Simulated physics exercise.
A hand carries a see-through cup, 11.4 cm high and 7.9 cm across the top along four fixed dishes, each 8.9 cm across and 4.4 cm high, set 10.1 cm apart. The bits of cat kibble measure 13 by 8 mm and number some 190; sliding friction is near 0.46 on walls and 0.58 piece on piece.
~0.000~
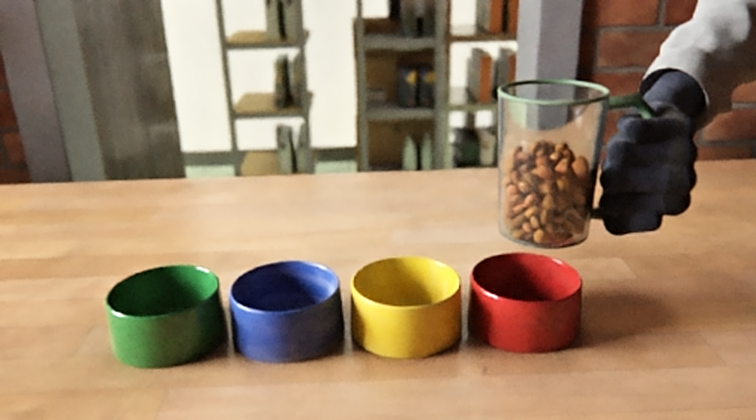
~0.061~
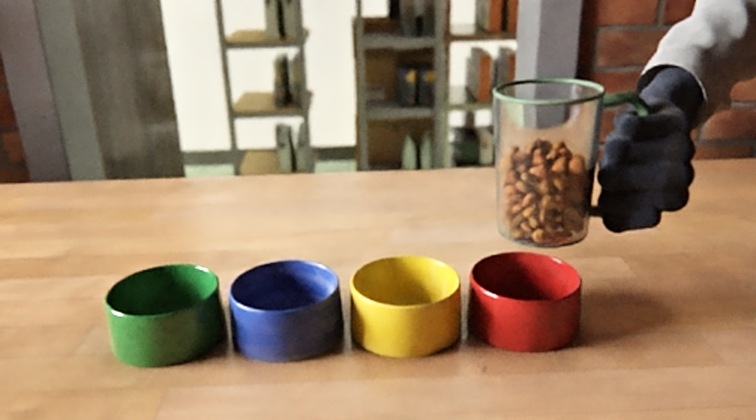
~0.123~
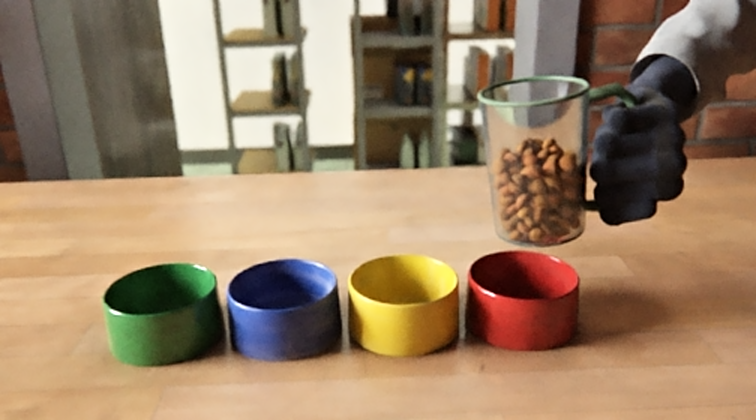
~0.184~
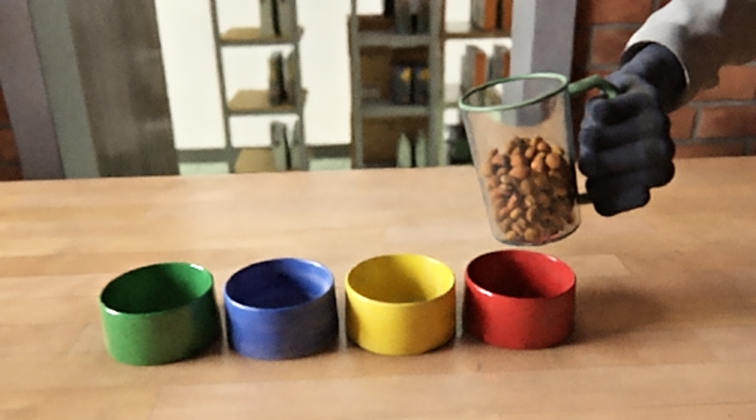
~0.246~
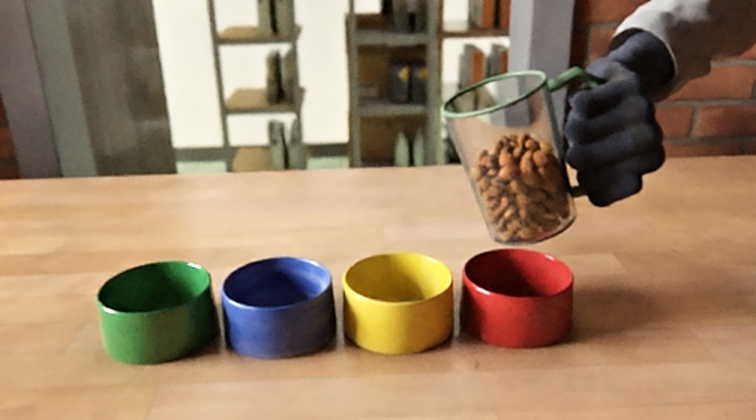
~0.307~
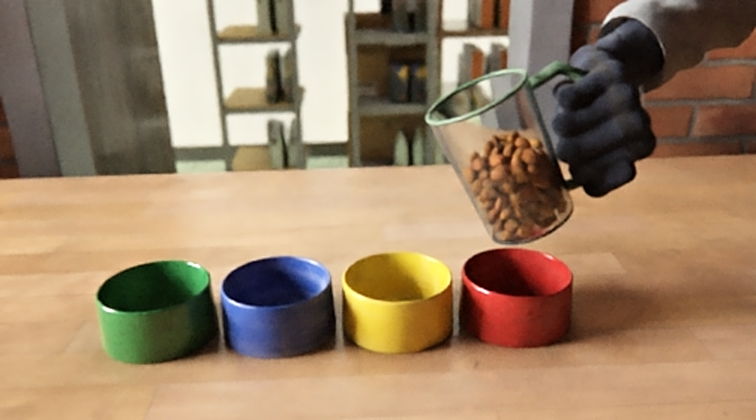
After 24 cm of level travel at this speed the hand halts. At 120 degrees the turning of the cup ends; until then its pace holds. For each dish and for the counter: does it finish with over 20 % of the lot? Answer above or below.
Red dish: Below; blue dish: Above; green dish: Below; yellow dish: Below; on the counter: Below.
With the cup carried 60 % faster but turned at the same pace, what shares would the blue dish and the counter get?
Blue 0; counter 10.
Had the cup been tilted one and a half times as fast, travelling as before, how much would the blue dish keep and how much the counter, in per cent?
In that case blue 80, counter 10.
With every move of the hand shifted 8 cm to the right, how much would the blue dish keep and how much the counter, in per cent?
In that case blue 20, counter 20.
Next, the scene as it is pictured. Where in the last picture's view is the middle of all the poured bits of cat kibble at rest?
At about (264, 304).
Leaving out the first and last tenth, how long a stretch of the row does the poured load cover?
Roughly 6 cm.
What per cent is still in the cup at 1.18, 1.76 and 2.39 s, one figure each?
In turn: 95, 0, 0.
After 1.18 s, tilt 115 degrees; cup holds 95 %, blue 5 %.
After 1.76 s, tilt 120 degrees; cup holds 0 %, blue 90 %.
After 2.39 s, tilt 120 degrees; cup holds 0 %, blue 85 %.
In the end, at 2.7 s, red 0 %, blue 85 %, green 0 %, yellow 0 %, counter 15 %.
